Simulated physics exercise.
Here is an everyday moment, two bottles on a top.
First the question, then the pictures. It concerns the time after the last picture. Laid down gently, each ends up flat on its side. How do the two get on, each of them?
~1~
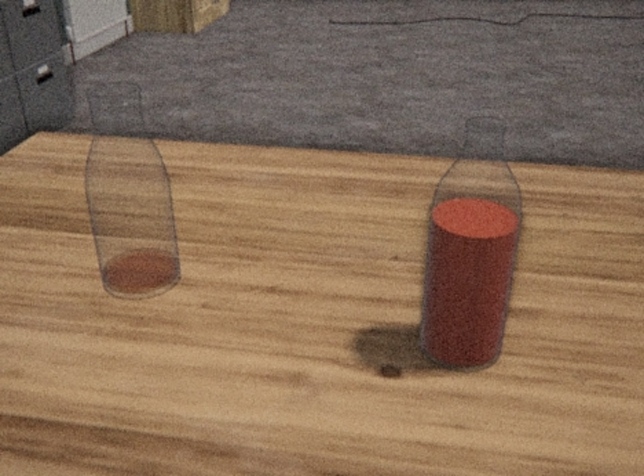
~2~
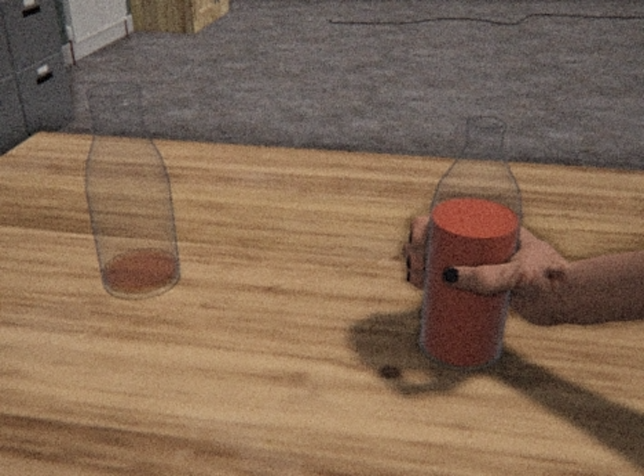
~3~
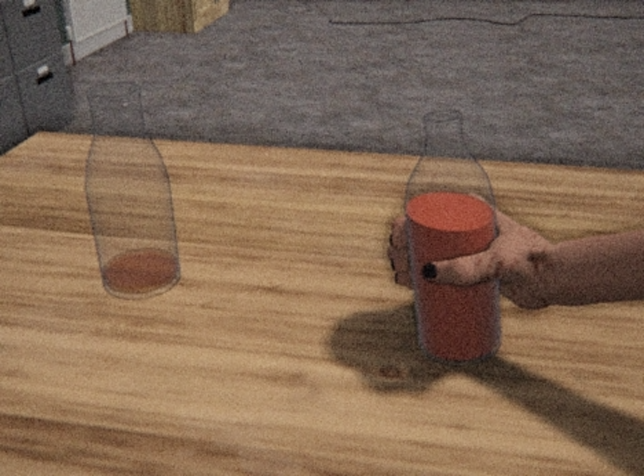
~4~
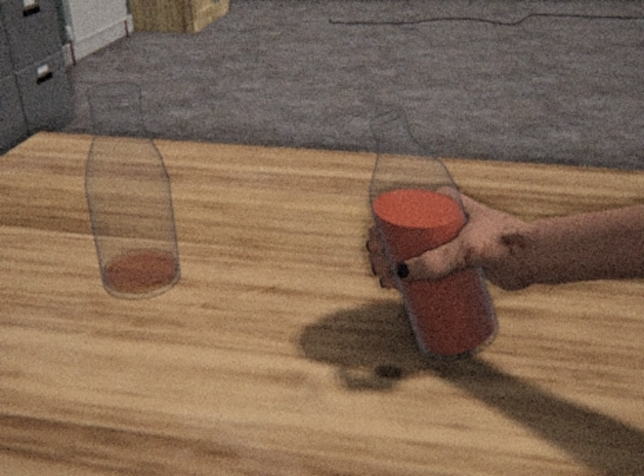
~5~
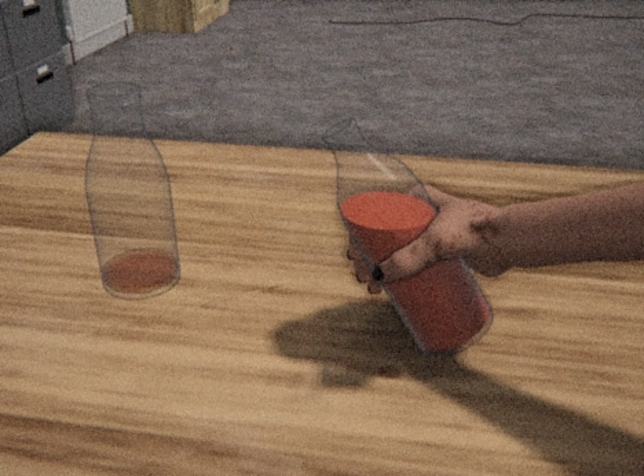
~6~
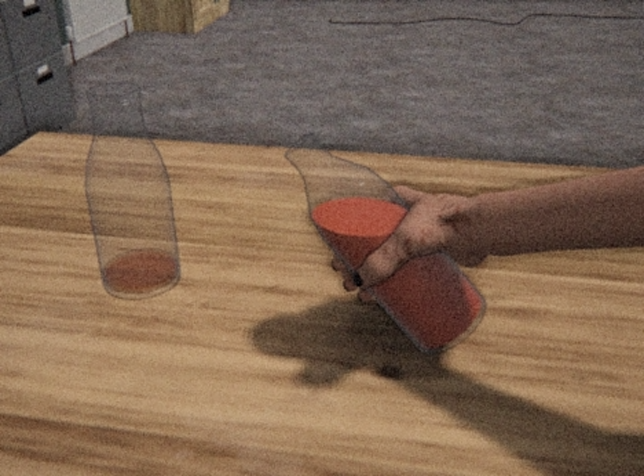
Left: Keeps it all; right: Lets some out.
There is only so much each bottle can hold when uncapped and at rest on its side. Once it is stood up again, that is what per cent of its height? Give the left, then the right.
So that's 14 % for the first and 24 % for the second.
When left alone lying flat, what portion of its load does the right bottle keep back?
Roughly 40 per cent.
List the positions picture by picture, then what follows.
In the first picture, both stand upright; right bottle (472, 241) about two thirds full, open; left bottle (128, 188) nearly empty, open.
In the second picture, a hand takes the right bottle; right bottle about two thirds full, surface at (475, 218); left bottle nearly empty, surface at (140, 267).
In the third picture, the right bottle tips; right bottle (452, 235) about two thirds full; left bottle (128, 188) nearly empty.
In the fourth picture, the right bottle tips; right bottle (424, 231) tipped 20°; left bottle nearly empty, surface at (140, 267).
In the fifth picture, the right bottle tips; right bottle (398, 232) tipped 30°; left bottle (128, 188) nearly empty.
In the sixth picture, the right bottle tips; right bottle (376, 236) tipped 40°, open; left bottle nearly empty, surface at (140, 267), open.
Shortly, the right bottle is nearly down; right bottle, no leak.
Then, the right bottle lies flat; right bottle, it leaks.
At the finish, both lie flat; right bottle, it leaks; left bottle, no leak.
